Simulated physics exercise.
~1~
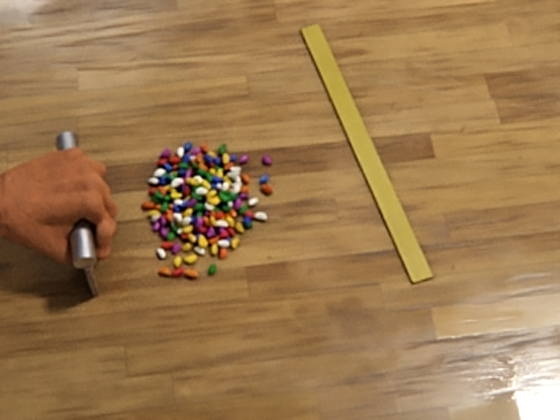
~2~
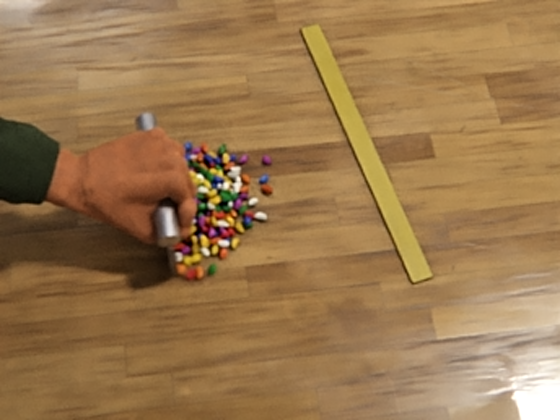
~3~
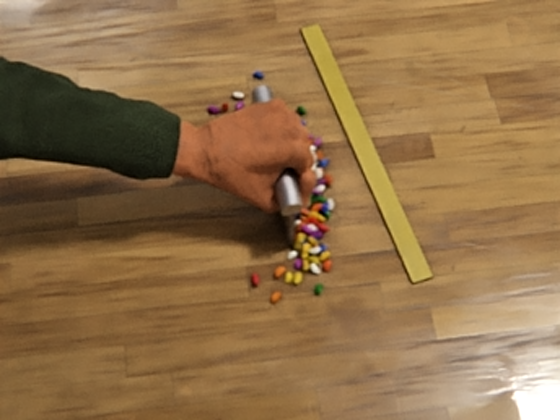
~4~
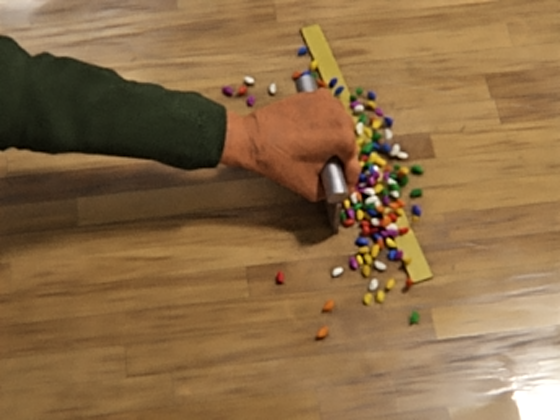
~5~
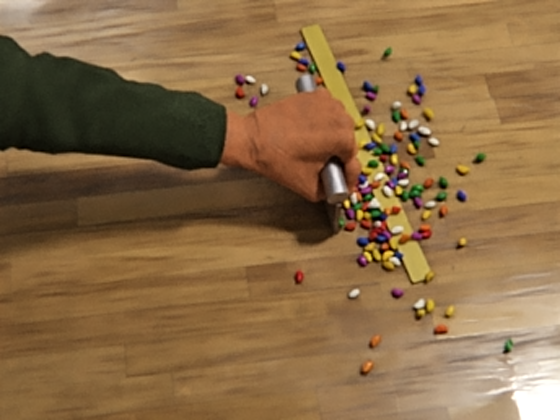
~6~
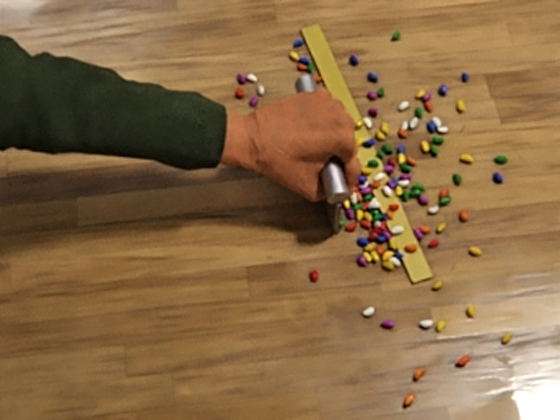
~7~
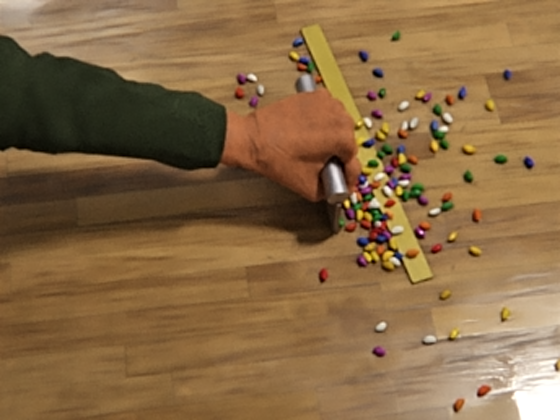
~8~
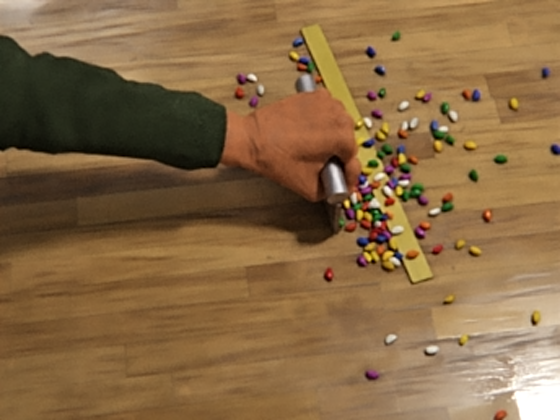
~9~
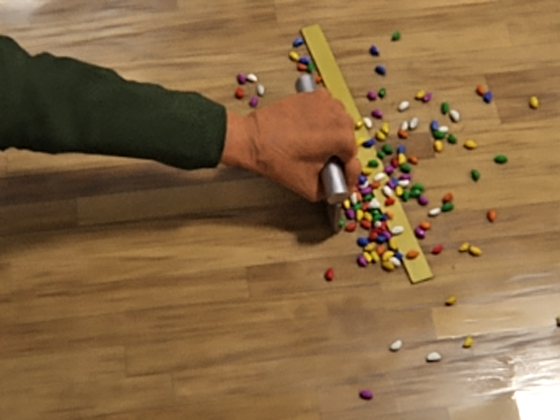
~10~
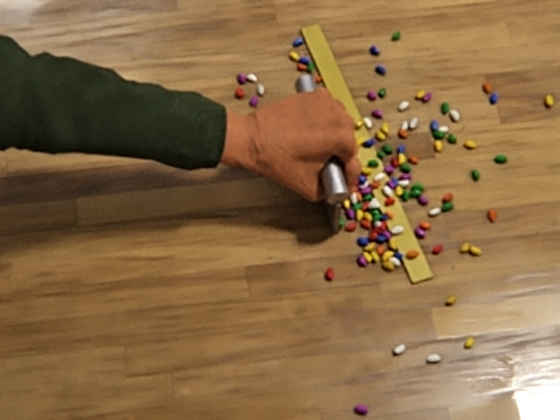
Colourful jelly beans being pushed right by a hand-held scraper, spilling over a fixed yellow strip and scattering across a wooden surface.
